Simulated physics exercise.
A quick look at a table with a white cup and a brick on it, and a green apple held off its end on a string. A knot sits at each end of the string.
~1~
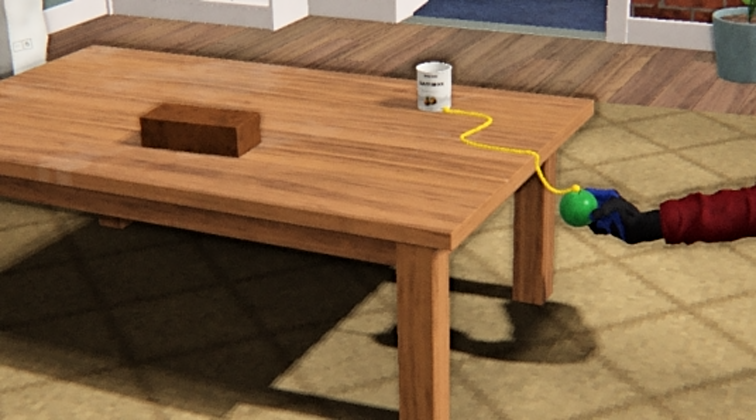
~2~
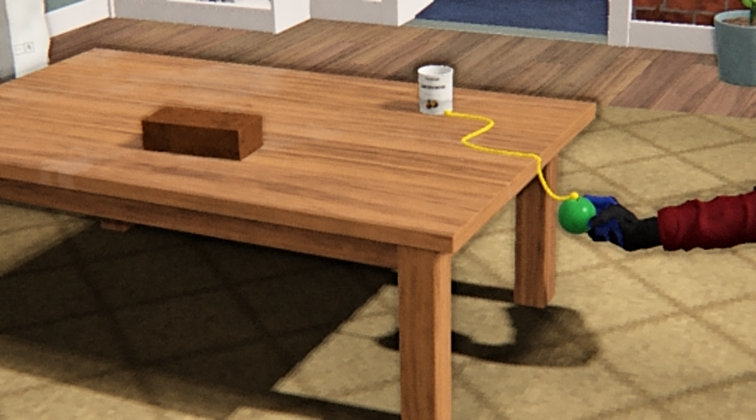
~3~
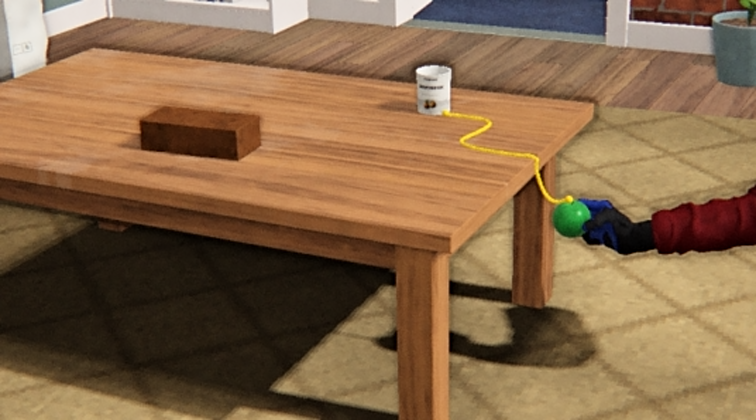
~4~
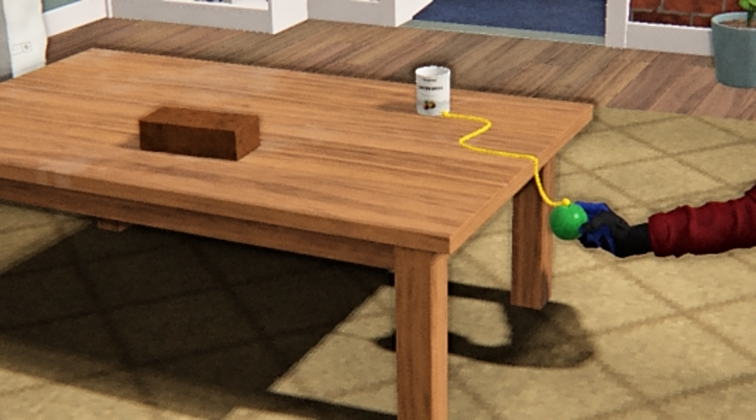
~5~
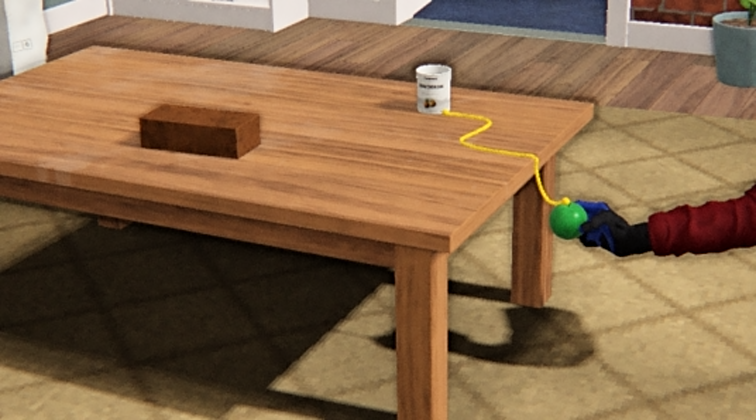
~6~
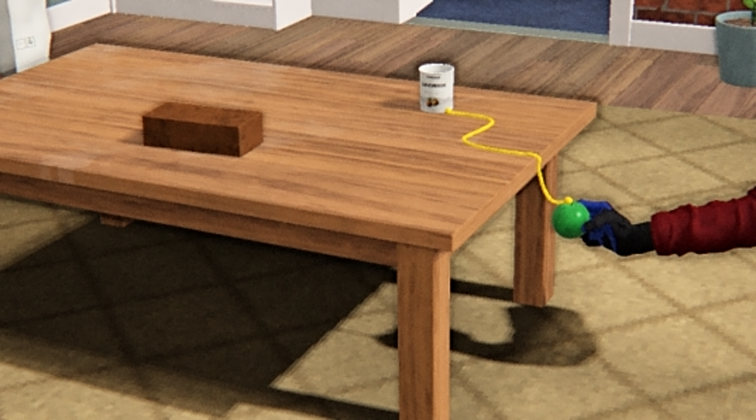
A gloved hand holding a green ball on a yellow string lowers slightly beside the table.
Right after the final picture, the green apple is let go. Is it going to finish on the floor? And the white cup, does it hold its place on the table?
The green apple makes it to the floor; the white cup is taken down with it.
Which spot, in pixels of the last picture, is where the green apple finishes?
Middle: (566, 351).
Then, 0.28 s later than the last view, apple above the floor near (565, 327); brick as before; cup tugged along near (452, 88).
Then, 0.54 s later than the last view, apple on the floor near (559, 350); brick as before; cup over the edge.
Then, 0.80 s later than the last view, apple on the floor near (563, 350); brick as before; cup down on the floor.
Finally, apple on the floor near (566, 351); brick as before; cup down on the floor. The green apple drops all the way and the white cup is dragged off.
